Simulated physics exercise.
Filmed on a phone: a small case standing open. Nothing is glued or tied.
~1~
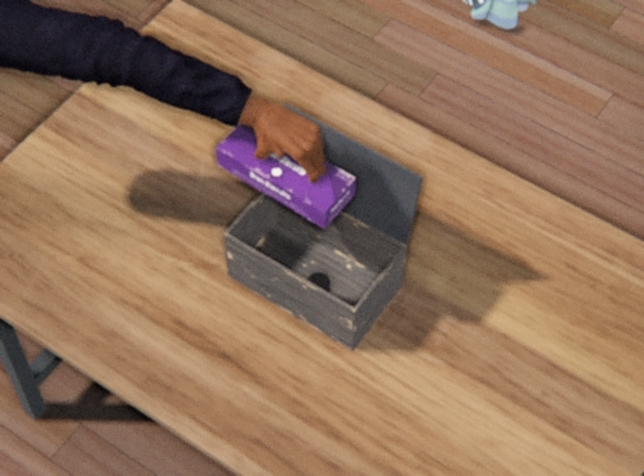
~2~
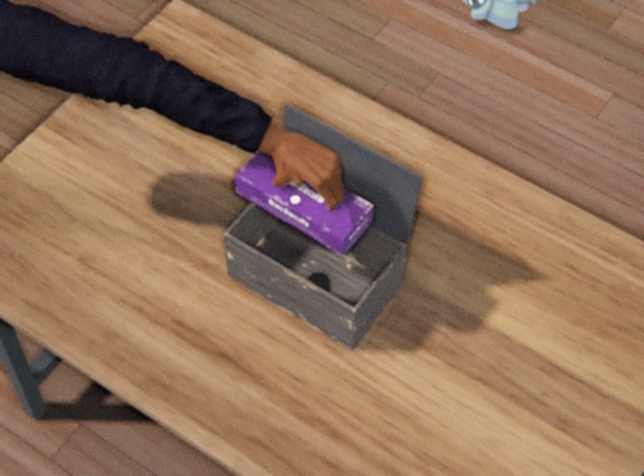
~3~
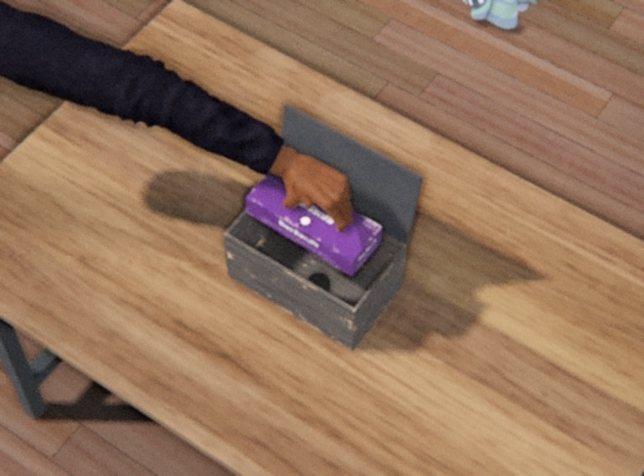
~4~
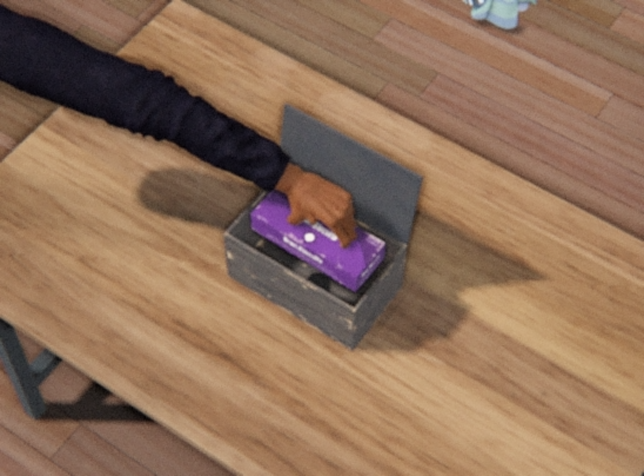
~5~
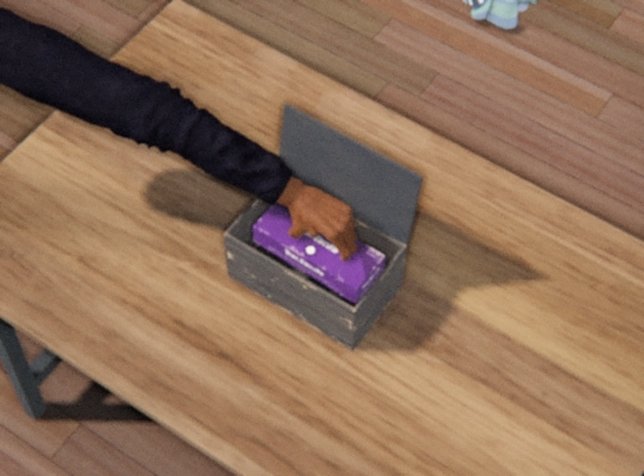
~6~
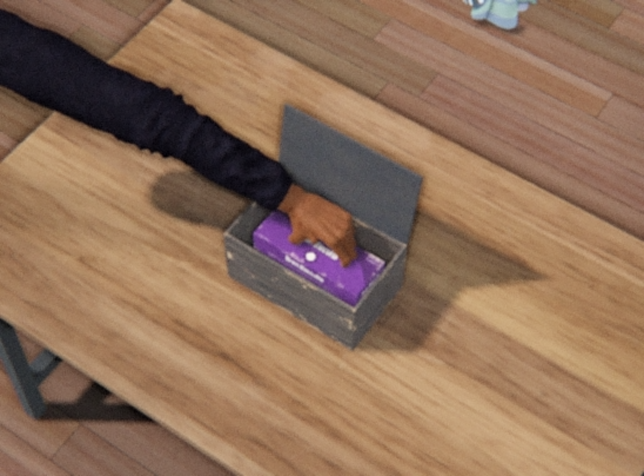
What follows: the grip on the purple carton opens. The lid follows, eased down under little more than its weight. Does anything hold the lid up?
The lid sits on the rim.
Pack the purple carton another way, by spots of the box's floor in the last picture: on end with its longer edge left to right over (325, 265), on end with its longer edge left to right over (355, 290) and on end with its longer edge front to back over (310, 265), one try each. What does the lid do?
First, it will not close; second, it is held up; third, it will not close.
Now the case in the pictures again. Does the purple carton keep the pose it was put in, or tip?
It ends up tilted.
Then, 1.20 s later than the last frame, lid starting down; purple carton on its side near (326, 257).
Then, 1.80 s later than the last frame, lid 33° above the rim; purple carton on its side near (326, 257).
When it is over, lid shut; lying over in the box, purple carton; black shaker as before. End places, in pixels of the last picture, purple carton near (326, 257).
